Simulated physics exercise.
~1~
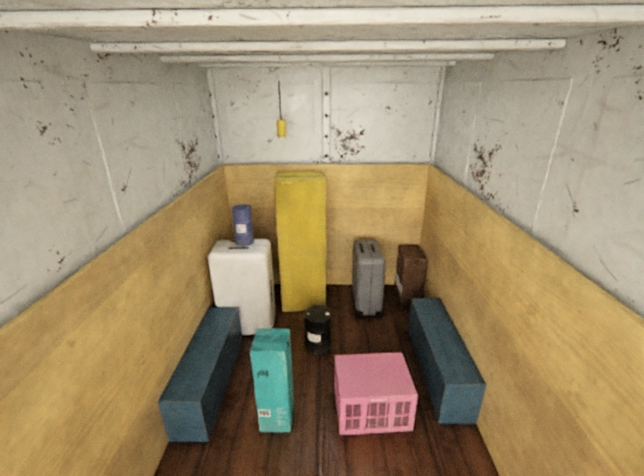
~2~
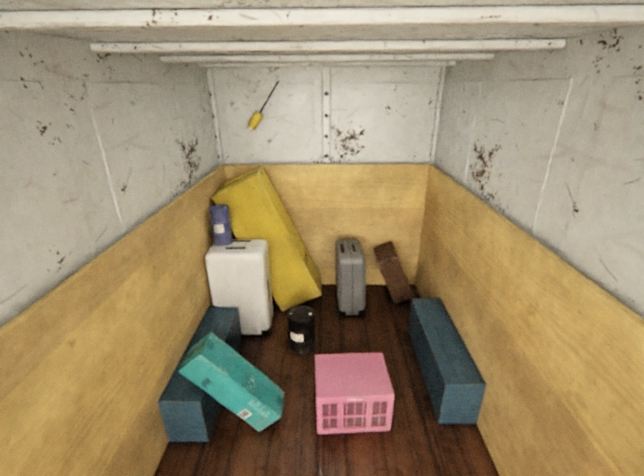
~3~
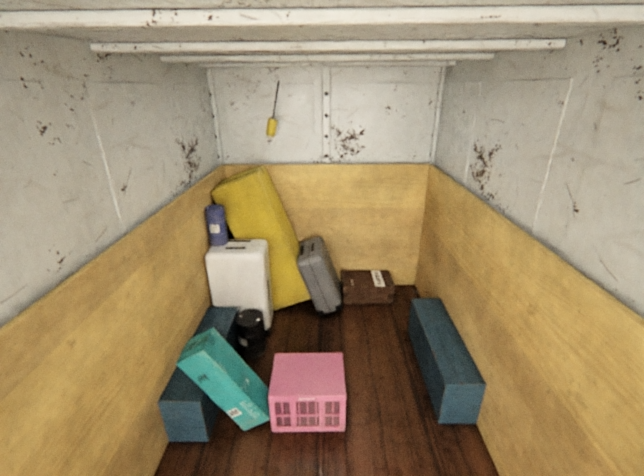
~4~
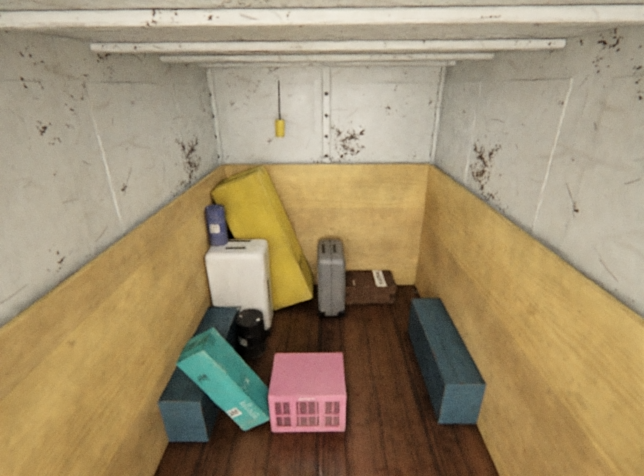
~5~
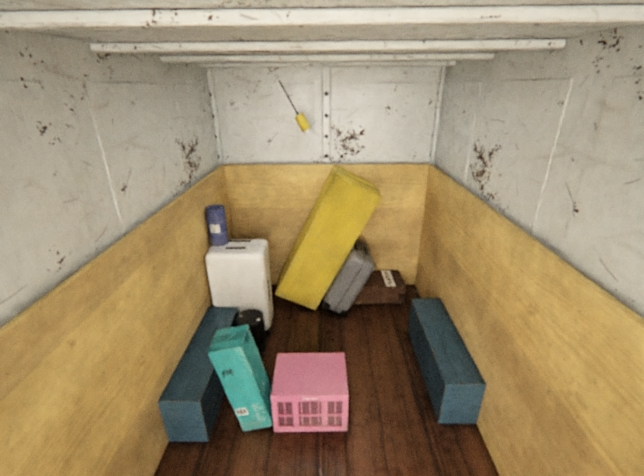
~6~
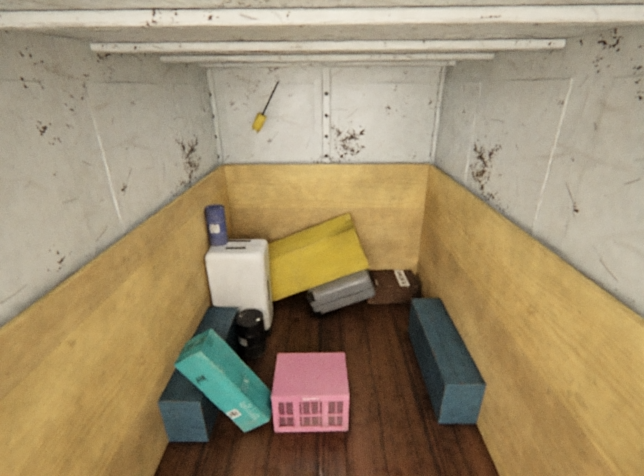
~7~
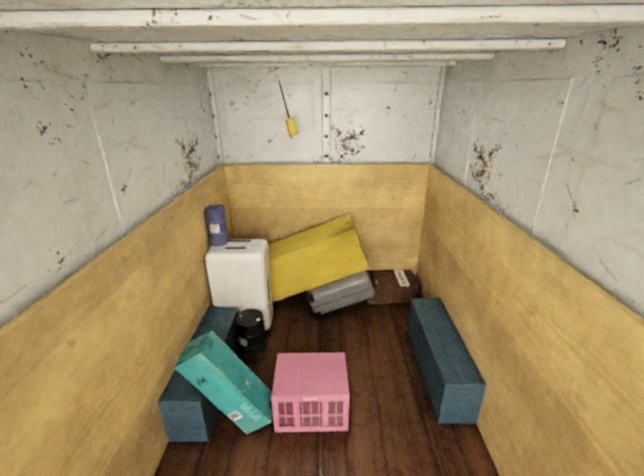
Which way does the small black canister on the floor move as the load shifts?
The black canister moves to the left, ending up close to the white case and the turquoise box.
